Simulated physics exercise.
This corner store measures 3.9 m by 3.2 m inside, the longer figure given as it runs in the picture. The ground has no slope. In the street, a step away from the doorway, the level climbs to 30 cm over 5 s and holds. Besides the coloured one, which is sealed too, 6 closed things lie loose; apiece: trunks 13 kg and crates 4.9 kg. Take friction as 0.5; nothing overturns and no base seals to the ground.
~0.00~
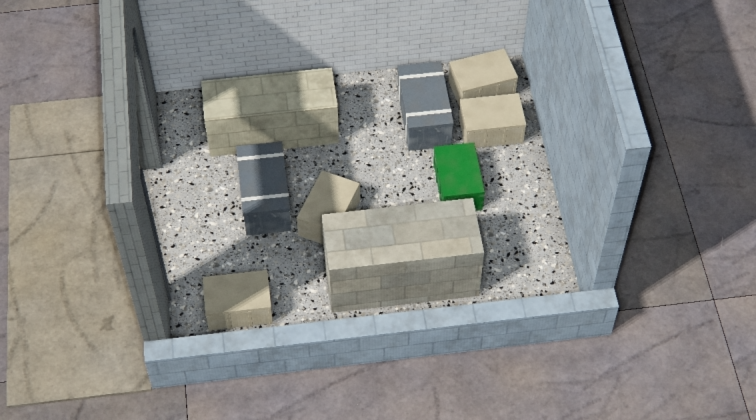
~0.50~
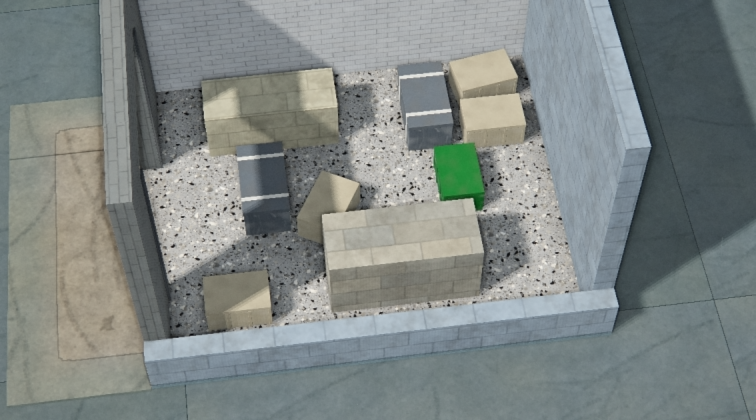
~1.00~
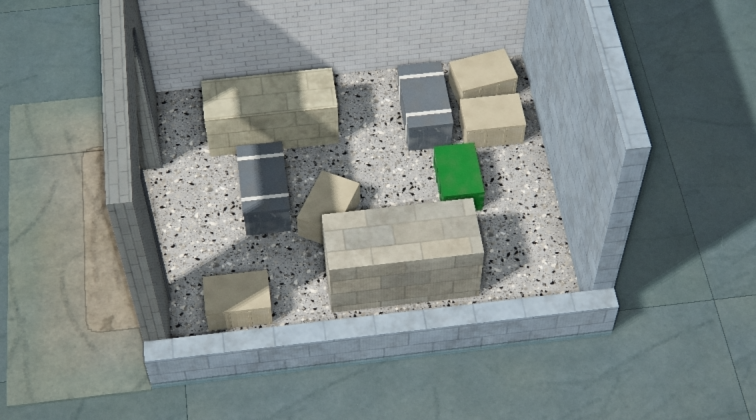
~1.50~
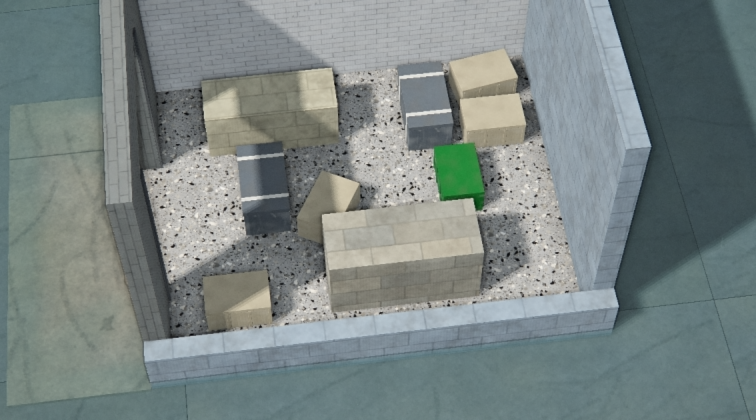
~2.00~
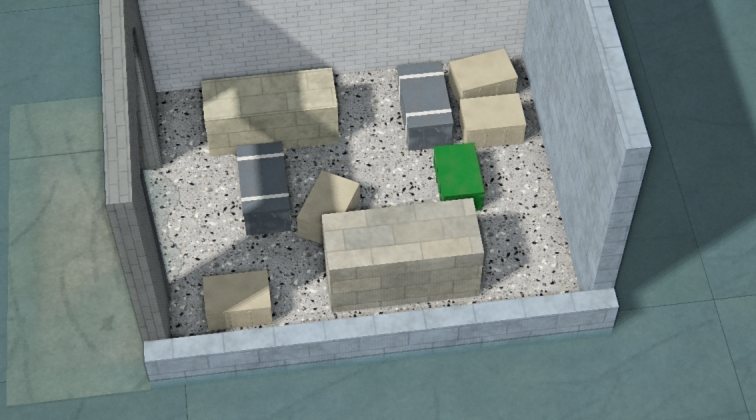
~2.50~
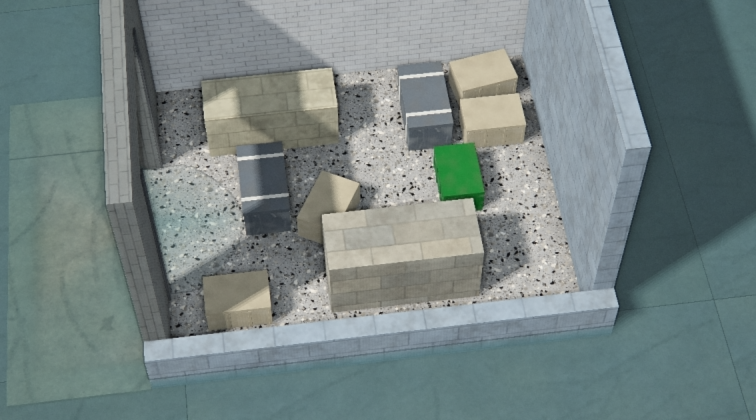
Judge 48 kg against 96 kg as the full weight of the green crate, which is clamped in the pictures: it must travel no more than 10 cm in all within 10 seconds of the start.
I expect that only the larger load is enough.
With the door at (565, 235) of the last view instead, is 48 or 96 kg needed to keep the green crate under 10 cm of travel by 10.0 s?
In that case only the higher weight holds it.
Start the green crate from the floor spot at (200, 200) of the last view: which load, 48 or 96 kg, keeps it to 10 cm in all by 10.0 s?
It takes the larger.
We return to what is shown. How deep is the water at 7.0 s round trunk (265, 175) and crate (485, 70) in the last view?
Roughly 9 and 19 cm.
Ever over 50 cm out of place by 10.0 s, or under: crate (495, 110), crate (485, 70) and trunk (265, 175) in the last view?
In that order: Past it, more, over.
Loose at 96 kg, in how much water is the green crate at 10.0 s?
About 26 cm.
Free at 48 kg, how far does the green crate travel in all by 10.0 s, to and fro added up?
About 140 cm.
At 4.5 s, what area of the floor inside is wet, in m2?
Roughly 5.5 m2.
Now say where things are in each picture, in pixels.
The green crate at (459, 169), on the bottom; 0.0 m2 under water; 0 of 7 have shifted, in the first frame.
The green crate at (459, 169), on the bottom; 0.0 m2 under water; 0 of 7 have shifted, in the second frame.
The green crate at (459, 169), on the bottom; water covers 0.0 m2; 0 of 7 have shifted, in the third frame.
The green crate at (459, 169), on the bottom; water covers 0.0 m2; 0 of 7 have shifted, in the fourth frame.
The green crate at (459, 169), on the bottom; 0.1 m2 under water; 0 of 7 have shifted, in the fifth frame.
The green crate at (459, 169), on the bottom; water covers 0.8 m2; 0 of 7 have shifted, in the sixth frame.
After 3.5 s the green crate would be 0 cm from its start with 48 kg and 0 cm from its start with 96 kg; 0 cm of water round it then.
After 4.5 s the green crate would be 1 cm from its start with 48 kg and 0 cm from its start with 96 kg; 1 cm of water round it then.
After 7.0 s the green crate would be 35 cm from its start with 48 kg and 0 cm from its start with 96 kg; 12 cm of water round it then.
After 10.0 s the green crate would be 102 cm from its start with 48 kg and 0 cm from its start with 96 kg; 26 cm of water round it then.
